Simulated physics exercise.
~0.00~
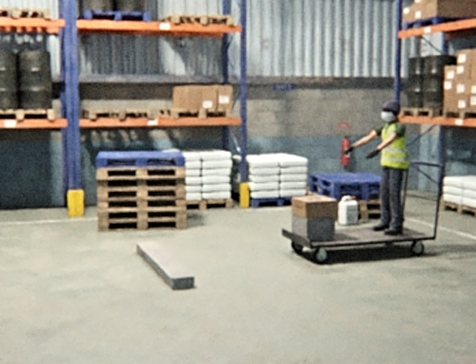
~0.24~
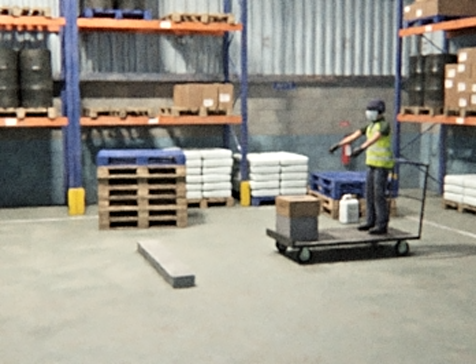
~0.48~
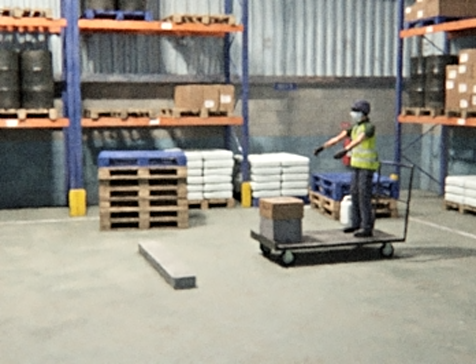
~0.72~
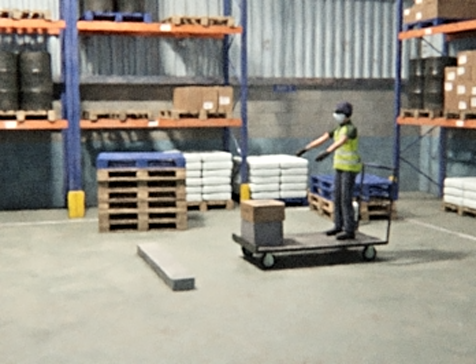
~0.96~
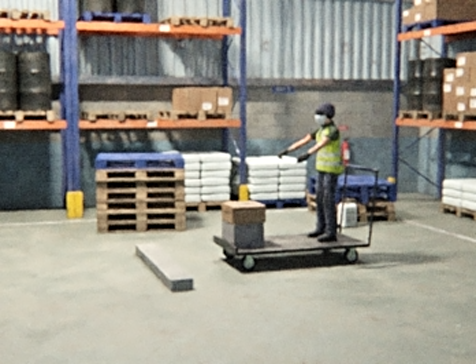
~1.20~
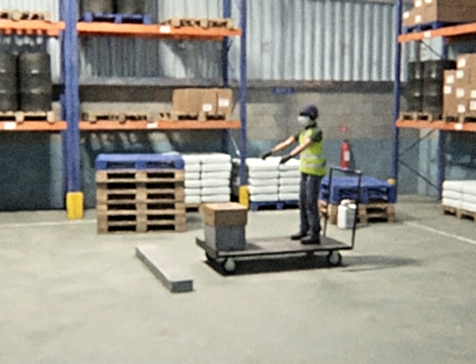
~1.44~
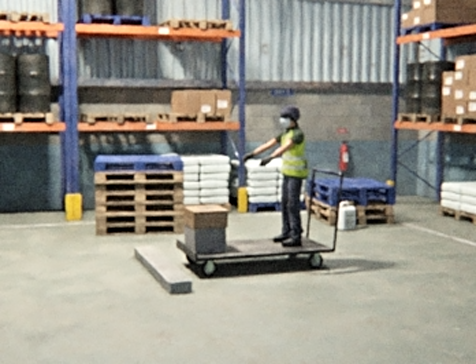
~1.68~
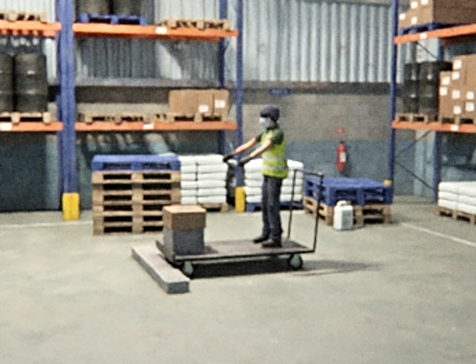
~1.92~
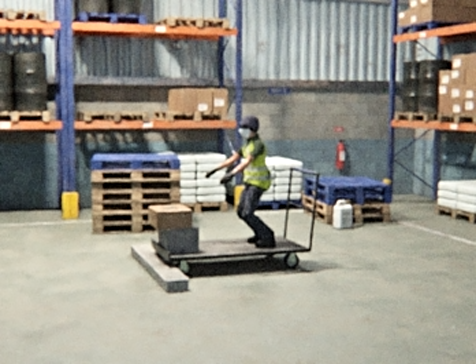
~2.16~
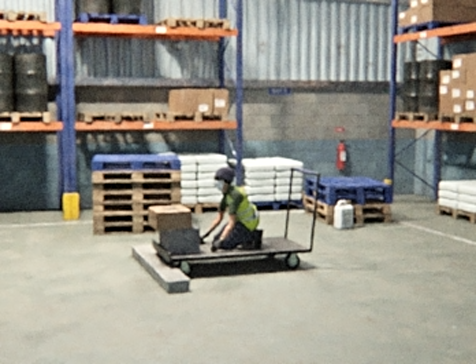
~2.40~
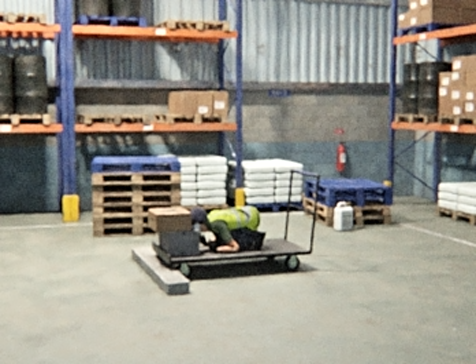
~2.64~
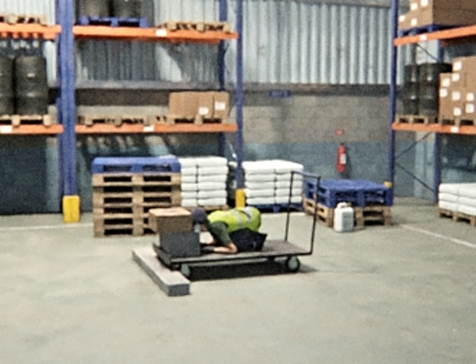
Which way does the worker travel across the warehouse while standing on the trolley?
The worker travels to the left, riding the trolley toward the low grey step.
A worker in a yellow-green vest and dark cap stands on a flatbed trolley rolling left across a warehouse floor, seen from the side by a slightly swaying camera. A brown box sits on a grey one at the trolley's front end, and orange and blue racks, stacked pallets and white sacks line the back. With arms held out forward, the worker rides until the trolley stops against a low grey step. The worker's knees buckle, and the body sinks and folds forward onto the deck. The worker ends slumped behind the boxes, which remain stacked on the level trolley.
